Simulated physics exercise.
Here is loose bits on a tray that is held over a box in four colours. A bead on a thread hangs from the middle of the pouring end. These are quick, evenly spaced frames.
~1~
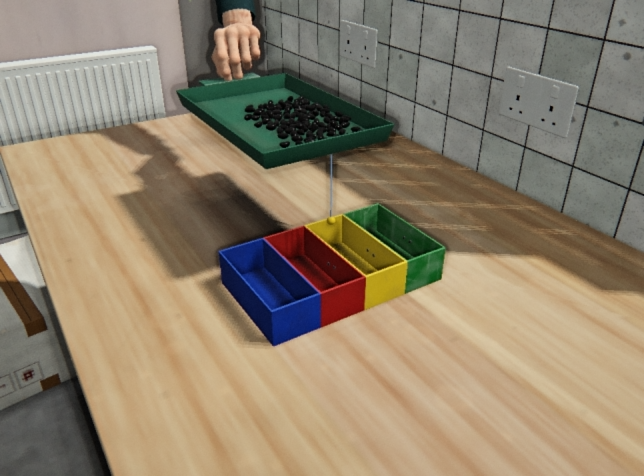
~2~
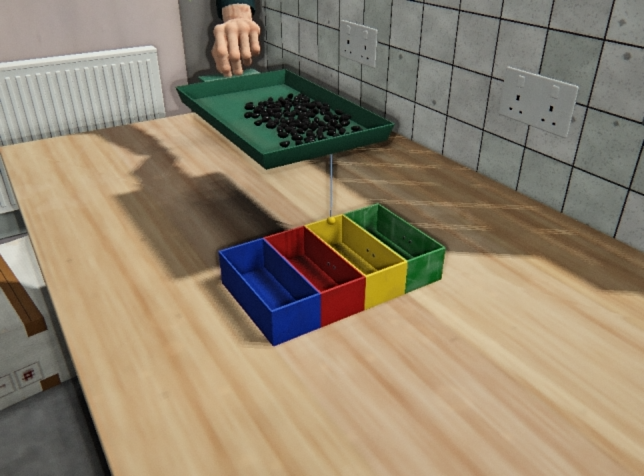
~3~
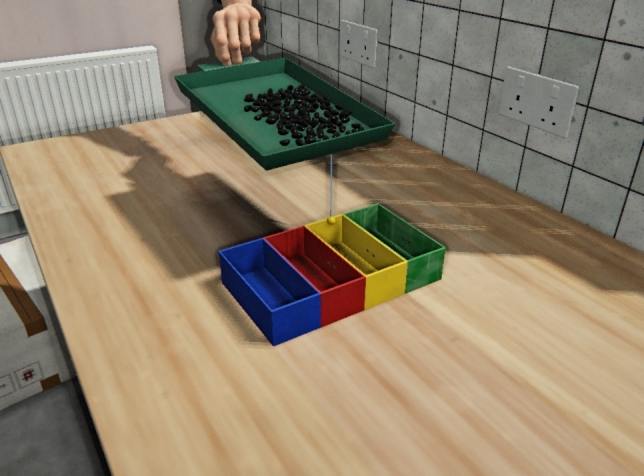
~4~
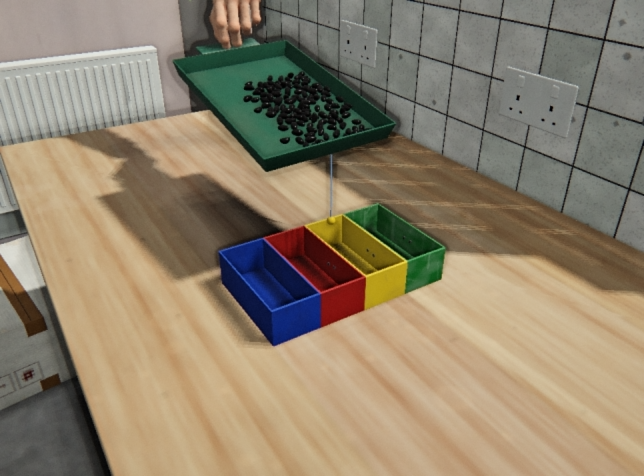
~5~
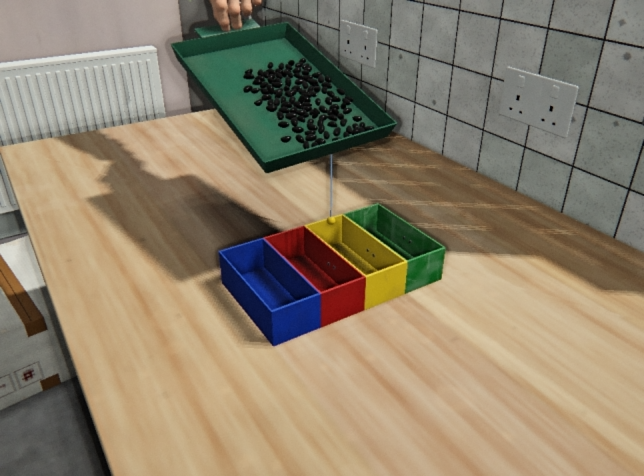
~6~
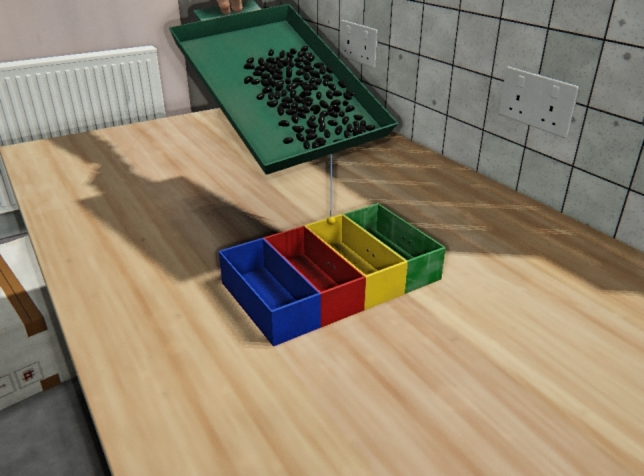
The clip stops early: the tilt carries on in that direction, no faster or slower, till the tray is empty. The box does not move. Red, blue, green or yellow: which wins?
Fullest: The red cell.
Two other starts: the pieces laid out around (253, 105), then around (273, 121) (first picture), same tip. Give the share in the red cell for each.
The first gives 50 %, the second 40 %.
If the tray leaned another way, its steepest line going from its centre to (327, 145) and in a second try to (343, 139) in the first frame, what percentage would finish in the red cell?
First some 20, then 0 per cent.
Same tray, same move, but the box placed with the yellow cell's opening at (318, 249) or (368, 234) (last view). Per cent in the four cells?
Roughly 90 per cent, and 100 per cent.
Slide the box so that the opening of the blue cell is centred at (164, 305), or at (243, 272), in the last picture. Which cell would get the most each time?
The first try: The cell in green. The second: The cell in red.
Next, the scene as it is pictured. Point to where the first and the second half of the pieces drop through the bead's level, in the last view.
At about (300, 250), then at (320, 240).
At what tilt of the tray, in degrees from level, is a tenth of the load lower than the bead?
Around 90° of tilt.
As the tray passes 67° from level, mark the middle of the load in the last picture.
Around (318, 135).
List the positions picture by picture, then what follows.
The first picture shows corners of the pouring end near (265, 151) and (388, 123), level; middle of the load near (305, 121), black beans; bead on its thread near (331, 221); blue cell near (297, 316); red cell near (343, 299); yellow cell near (386, 282); green cell near (425, 267).
The second picture shows corners of the pouring end near (265, 151) and (388, 123), level; middle of the load near (305, 119).
The third picture shows corners of the pouring end near (266, 153) and (389, 123), tipped barely, lowest at the left corner; middle of the load near (305, 114).
The fourth picture shows corners of the pouring end near (266, 155) and (390, 122), tipped a little, lowest at the left corner; middle of the load near (305, 107).
The fifth picture shows corners of the pouring end near (267, 158) and (391, 122), tipped clearly, lowest at the left corner; middle of the load near (306, 100).
The sixth picture shows corners of the pouring end near (267, 160) and (392, 122), tipped clearly, lowest at the left corner; middle of the load near (307, 93); blue cell near (297, 316); red cell near (343, 299); yellow cell near (386, 282); green cell near (425, 267).
Shortly afterwards, tray tipped steeply; all but a few on the tray; only a few falling or outside the box.
Next, tray tipped past a quarter turn; near a third on the tray; near a quarter in the red cell; a little in the blue cell; a little in the yellow cell; only a few in the green cell; near a quarter falling or outside the box.
Some moments later, tray tipped past a quarter turn; near half in the red cell; near a quarter in the blue cell; near a quarter in the yellow cell; a little in the green cell; only a few falling or outside the box.
In the end, tray tipped past a quarter turn; near half in the red cell; near a quarter in the blue cell; near a quarter in the yellow cell; a little in the green cell; only a few outside the box.
